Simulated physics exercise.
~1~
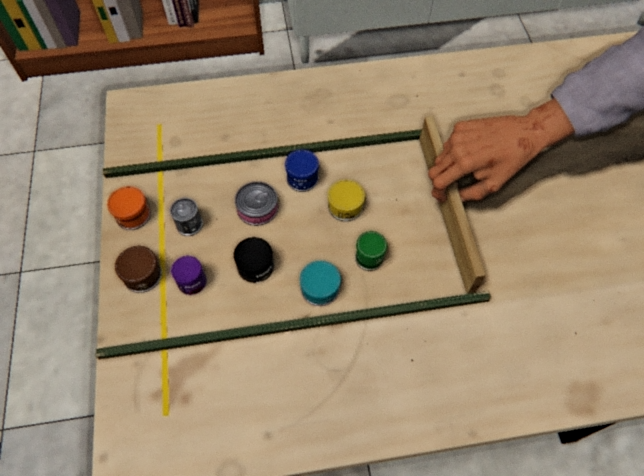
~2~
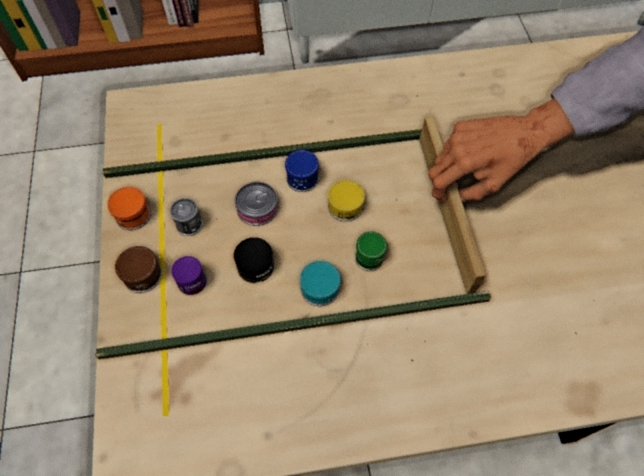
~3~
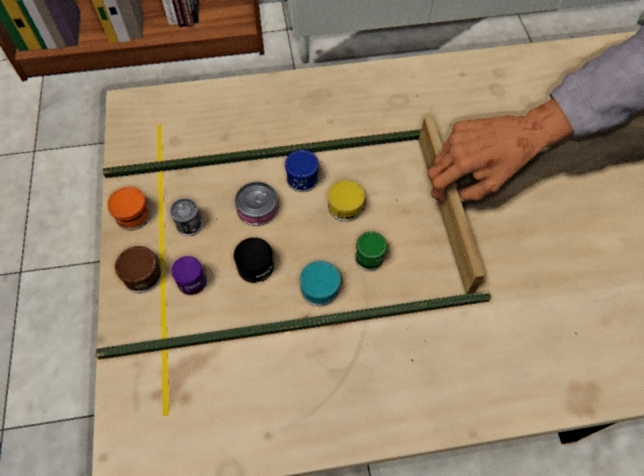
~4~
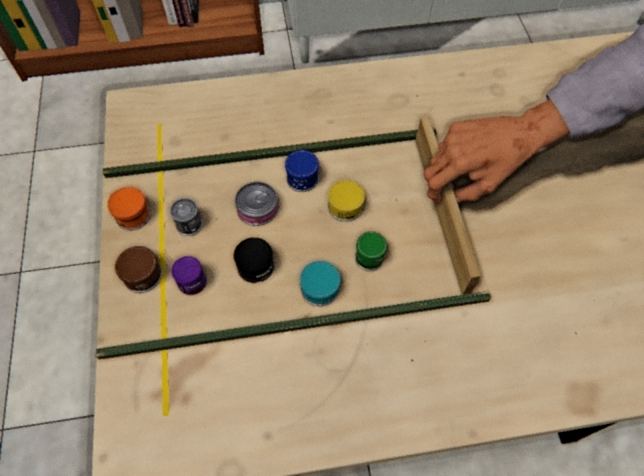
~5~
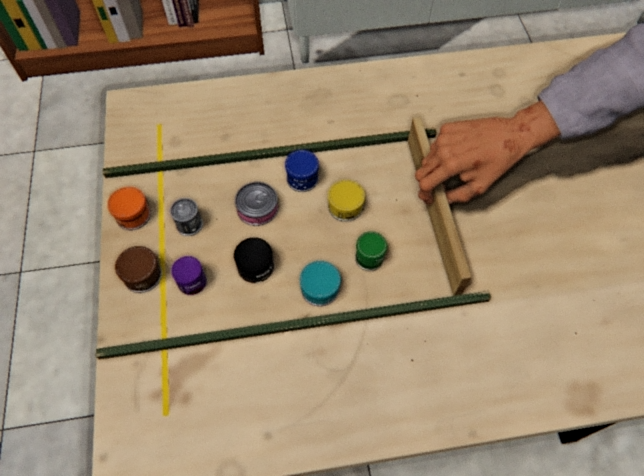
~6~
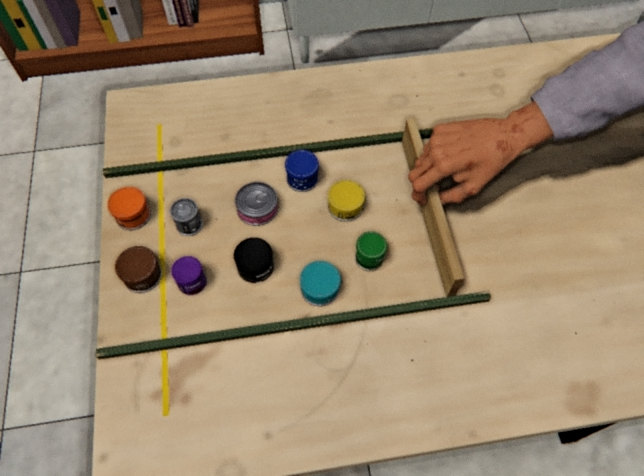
At first, a hand rests on a wooden board standing behind ten small coloured containers scattered between two green rails on a table, and nothing moves. Then the hand slides the board a short way left along the rails, while the containers and the yellow tape line stay still.
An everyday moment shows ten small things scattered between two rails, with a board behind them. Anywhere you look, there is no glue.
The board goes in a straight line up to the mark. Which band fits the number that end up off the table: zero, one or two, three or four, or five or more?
The band is one or two.
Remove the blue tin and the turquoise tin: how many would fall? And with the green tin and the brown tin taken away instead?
First 0, then 1.
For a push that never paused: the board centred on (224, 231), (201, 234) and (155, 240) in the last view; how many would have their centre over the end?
That makes 0, 0, 2.
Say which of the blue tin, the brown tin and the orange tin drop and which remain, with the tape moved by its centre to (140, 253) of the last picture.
The blue tin? It is safe. The brown tin? It does not stay. The orange tin? It does not stay.
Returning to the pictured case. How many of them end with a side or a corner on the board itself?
In total, 4.
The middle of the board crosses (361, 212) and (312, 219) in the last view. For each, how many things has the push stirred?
First 2 and then 5.
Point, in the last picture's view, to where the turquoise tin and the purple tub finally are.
I'd put one close to (141, 316) and the other close to (116, 294).
Early on, none off yet; orange tin at rest near (130, 209); brown tin at rest near (139, 270); purple tub at rest near (189, 276).
Finally, the number that fall off is one or two; lost, brown tin and orange tin.
